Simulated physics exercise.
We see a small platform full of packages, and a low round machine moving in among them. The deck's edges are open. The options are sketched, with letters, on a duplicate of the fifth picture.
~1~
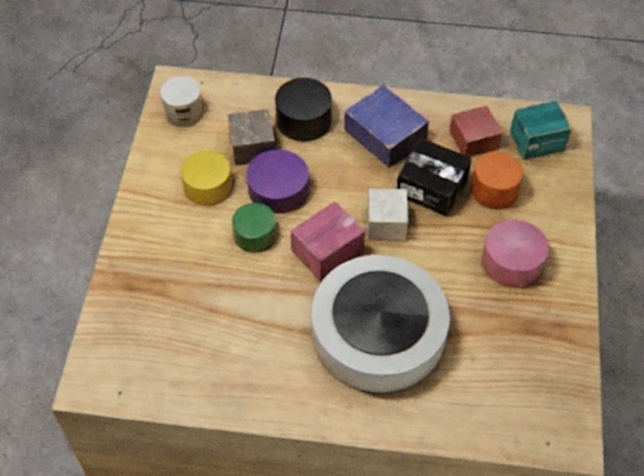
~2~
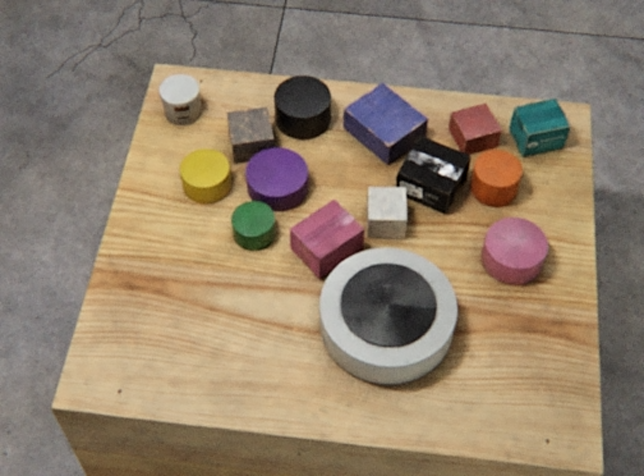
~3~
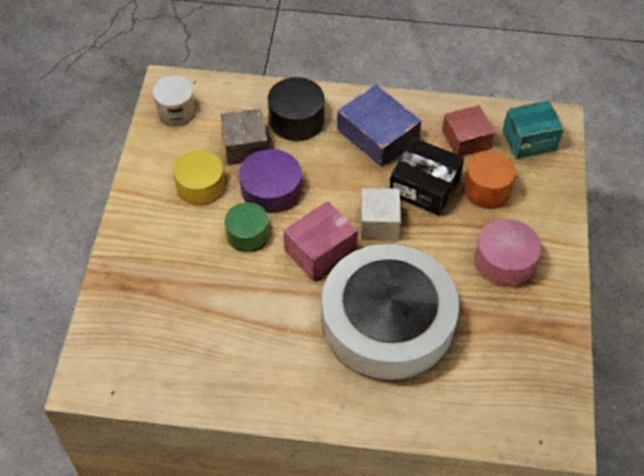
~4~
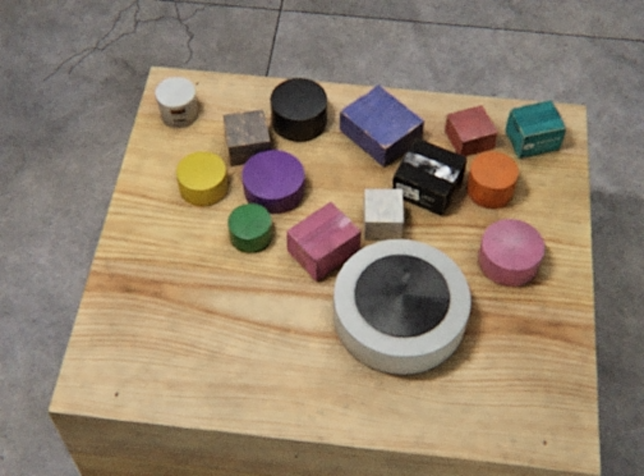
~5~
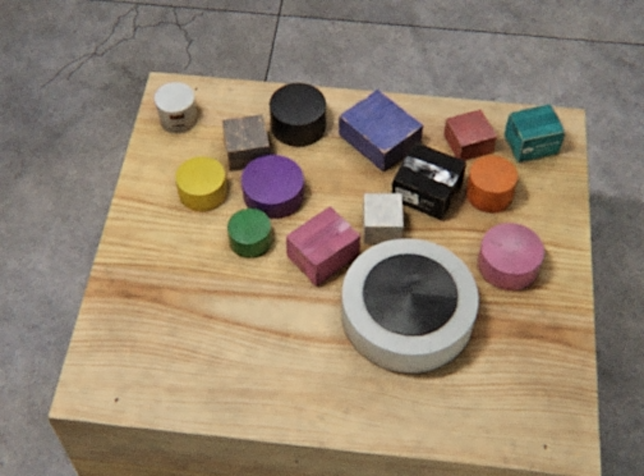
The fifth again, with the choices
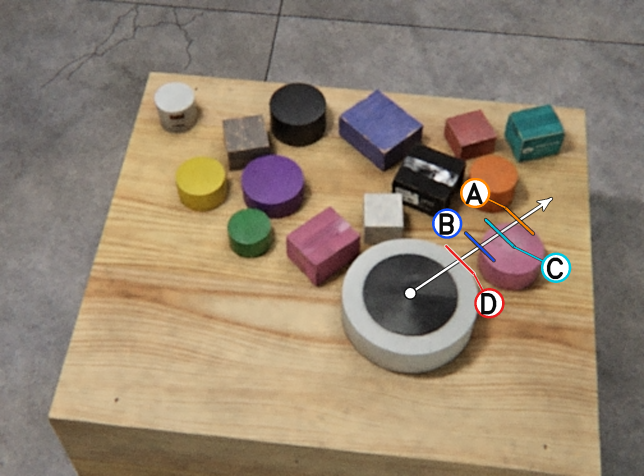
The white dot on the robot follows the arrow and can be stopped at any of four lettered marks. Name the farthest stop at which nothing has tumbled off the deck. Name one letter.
The farthest safe stop is C.
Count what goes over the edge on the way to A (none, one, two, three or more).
By then, one.
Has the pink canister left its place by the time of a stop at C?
By then, yes.
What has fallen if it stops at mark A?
It is the pink canister.
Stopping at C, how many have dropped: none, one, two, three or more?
By then, none.
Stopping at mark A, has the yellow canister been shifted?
No.
On the marked copy, A at (518, 220); B at (479, 247); C at (500, 234); D at (460, 260); the arrow from (410, 293) to (551, 199); the white dot at (410, 293).
With C. Early on, robot (443, 281); pink canister (525, 250); white pail (177, 109).
Further on, robot (477, 258); pink canister (561, 233); white pail (177, 109).
At the end, robot (497, 245); pink canister (581, 224); orange canister (494, 177); nothing has fallen.
As for the rest, A drops the pink canister; B is safe but short; D is safe but short.
